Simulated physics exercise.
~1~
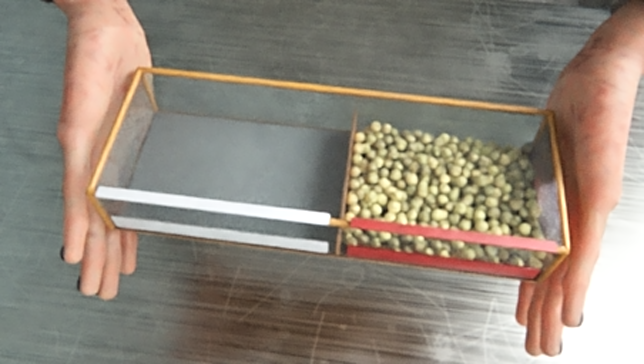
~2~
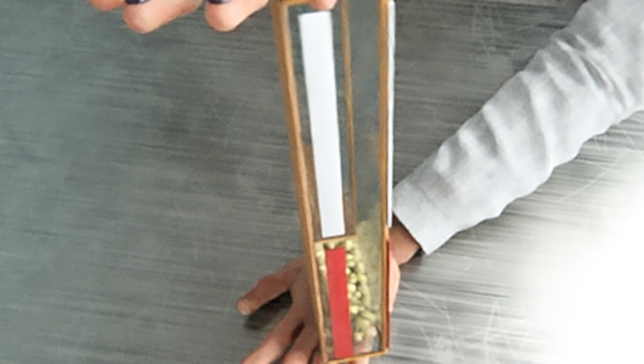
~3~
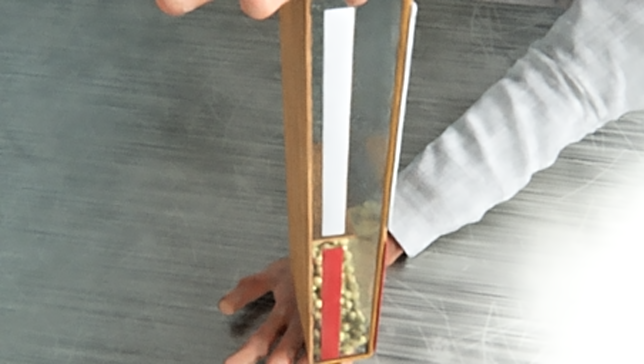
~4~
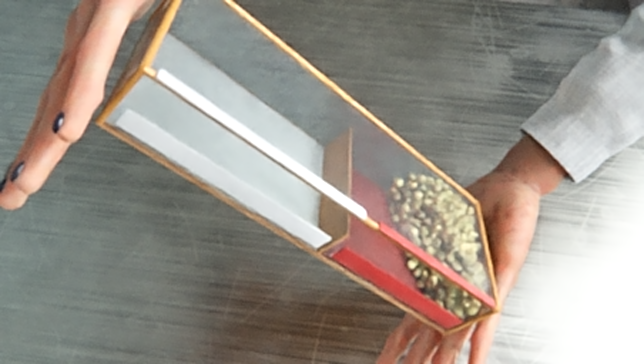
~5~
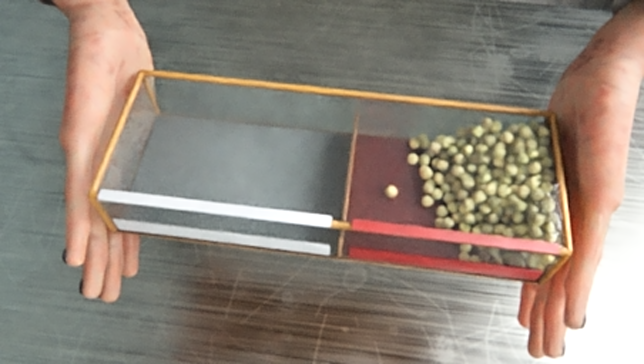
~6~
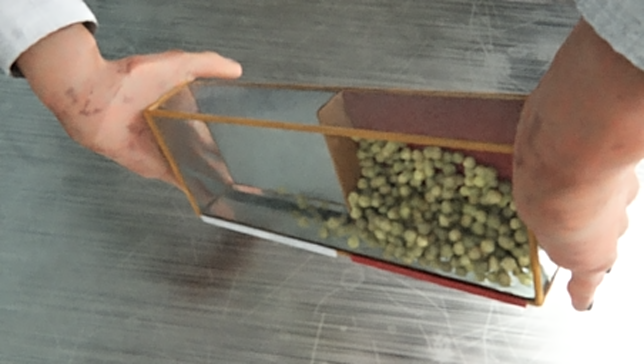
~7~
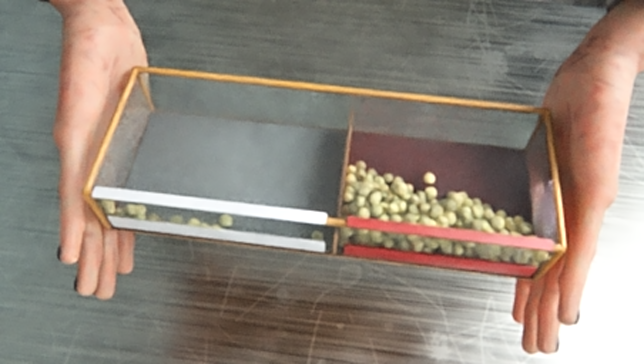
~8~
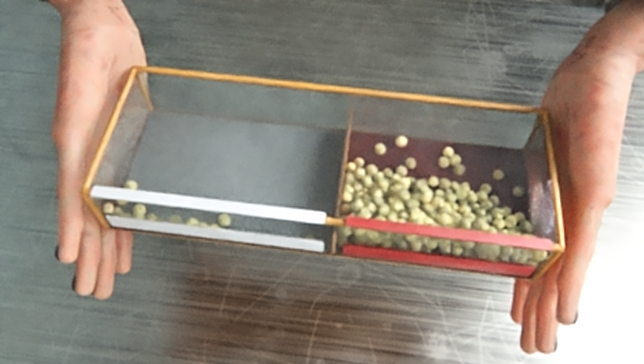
A clear-lidded box of soya beans, all on the red side, was tipped up on its right end by two hands, levelled, then tilted another way, spilling a few past the partition; it ended level, with most still on the red side.
